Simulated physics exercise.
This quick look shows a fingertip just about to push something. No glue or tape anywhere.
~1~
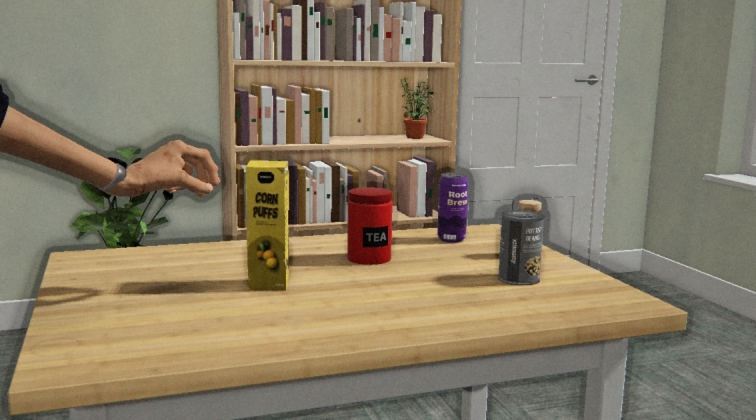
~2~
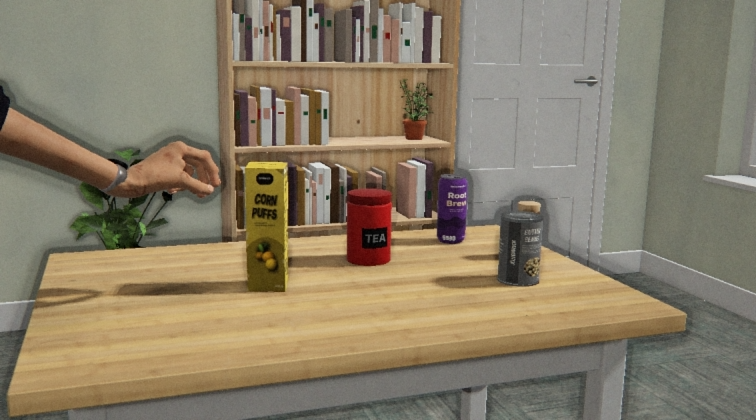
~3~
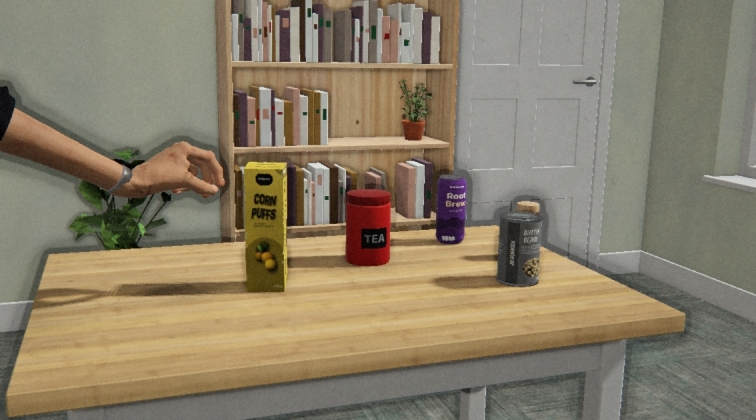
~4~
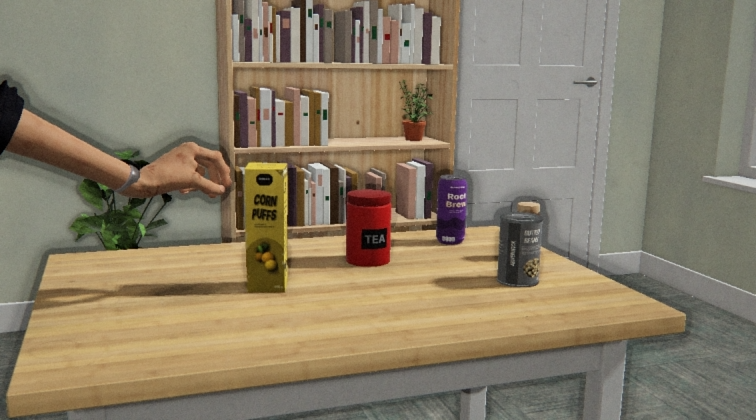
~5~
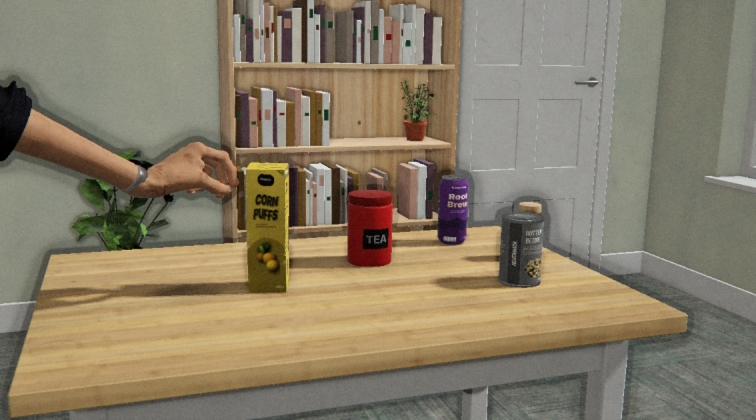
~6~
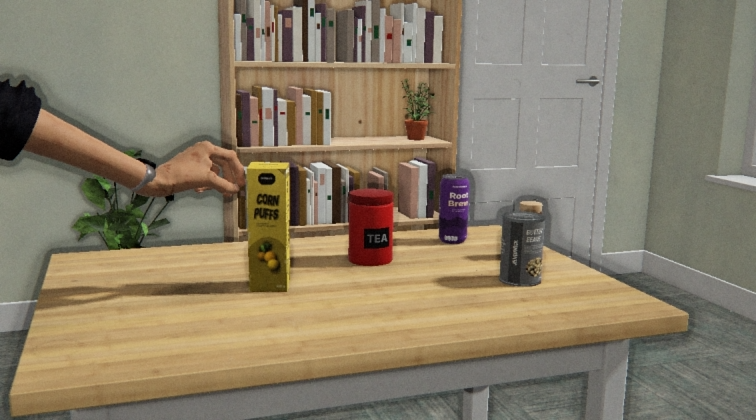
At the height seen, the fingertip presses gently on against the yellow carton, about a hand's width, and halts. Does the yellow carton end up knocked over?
Yes, it goes over.
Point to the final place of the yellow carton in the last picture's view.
Looks like it settles somewhere around (356, 268).
Then, 0.60 s after the last picture, yellow carton tipped 14° from how it was near (285, 224).
Then, 1.10 s after the last picture, yellow carton tipped 54° from how it was near (327, 236).
Then, 1.20 s after the last picture, yellow carton on its side near (354, 270).
At rest, tipped over on the table, yellow carton. Seen from the same camera at the end, yellow carton near (356, 268).
